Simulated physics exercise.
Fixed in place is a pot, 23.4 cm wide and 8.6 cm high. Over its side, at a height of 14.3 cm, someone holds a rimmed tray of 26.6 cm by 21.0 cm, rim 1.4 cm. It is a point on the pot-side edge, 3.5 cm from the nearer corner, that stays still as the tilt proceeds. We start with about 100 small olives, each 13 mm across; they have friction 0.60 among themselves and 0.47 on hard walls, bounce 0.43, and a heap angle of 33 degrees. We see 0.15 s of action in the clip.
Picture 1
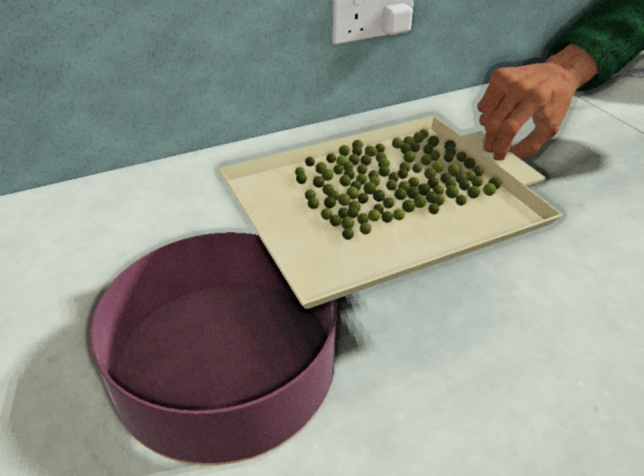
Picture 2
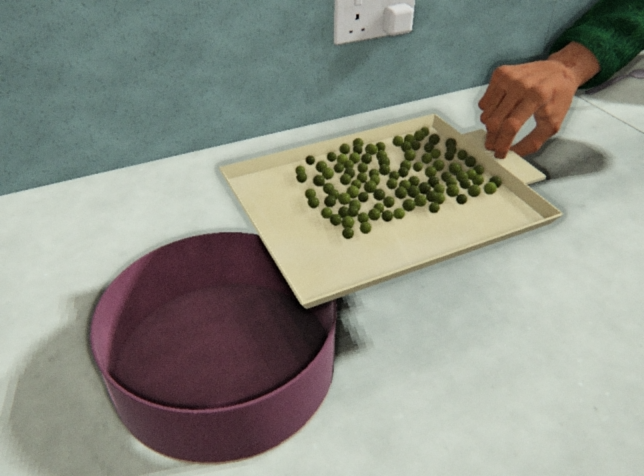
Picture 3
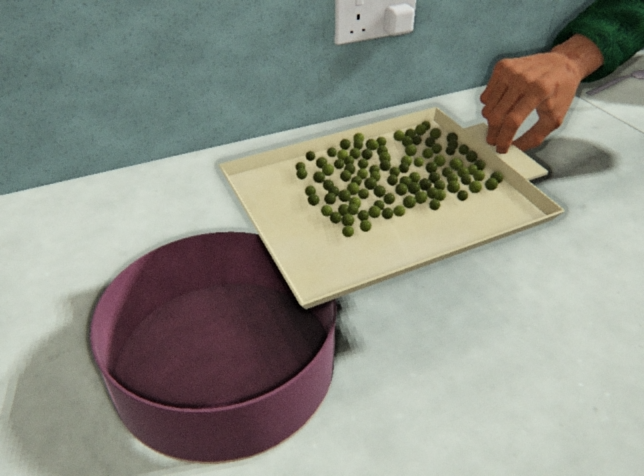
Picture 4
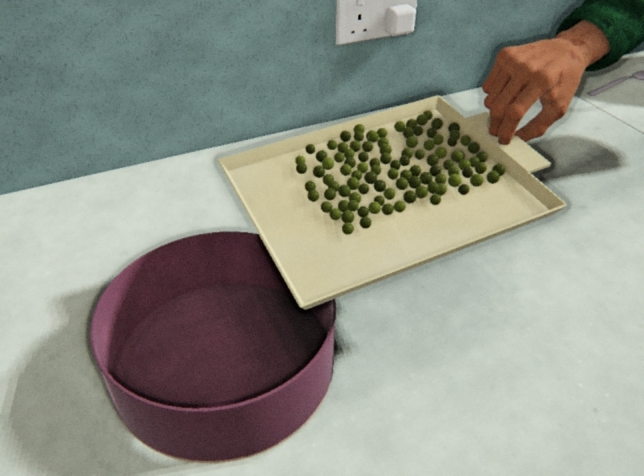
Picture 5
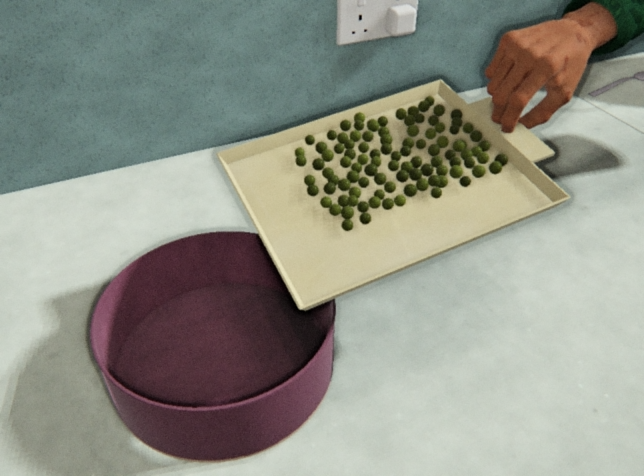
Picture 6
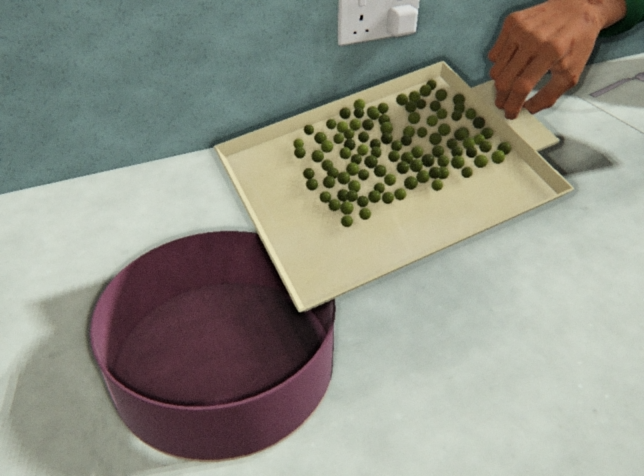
On a pale countertop against a blue-green wall, a cream rimmed tray scattered with small green olives overlaps the edge of a round purple pot. A hand in a green sleeve slowly raises the tray's far right end, steepening its slant, while the olives stay spread across its upper part.
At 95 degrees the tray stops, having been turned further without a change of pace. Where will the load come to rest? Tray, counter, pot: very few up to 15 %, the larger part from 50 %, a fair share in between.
Tray very few; counter the larger part; pot a fair share.
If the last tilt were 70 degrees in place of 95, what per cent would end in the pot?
That would be around 25 percent.
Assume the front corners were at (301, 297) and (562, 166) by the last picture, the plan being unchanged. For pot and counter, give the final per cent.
In the pot: 90 per cent; on the counter: 10 per cent.
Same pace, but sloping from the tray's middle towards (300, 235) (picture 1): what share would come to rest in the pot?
I'd say close to 95 %.
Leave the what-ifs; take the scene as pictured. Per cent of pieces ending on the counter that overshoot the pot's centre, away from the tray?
Share: Around 50 %.
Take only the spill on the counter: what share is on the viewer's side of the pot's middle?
Share: Some 100 %.
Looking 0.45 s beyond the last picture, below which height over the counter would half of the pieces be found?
The halfway mark is near 14 cm.
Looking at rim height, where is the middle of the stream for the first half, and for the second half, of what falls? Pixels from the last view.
Roughly (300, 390) to begin with, later roughly (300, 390).
Then, 0.27 s after the last picture, tilt 54 degrees; the tray holds 100 %, the pot 0 %.
Then, 0.45 s after the last picture, tilt 81 degrees; the tray holds 50 %, the pot 10 %.
Then, 0.75 s after the last picture, tilt 95 degrees; the tray holds 0 %, the pot 30 %.
In the end, tray 0 %, counter 70 %, pot 30 %.
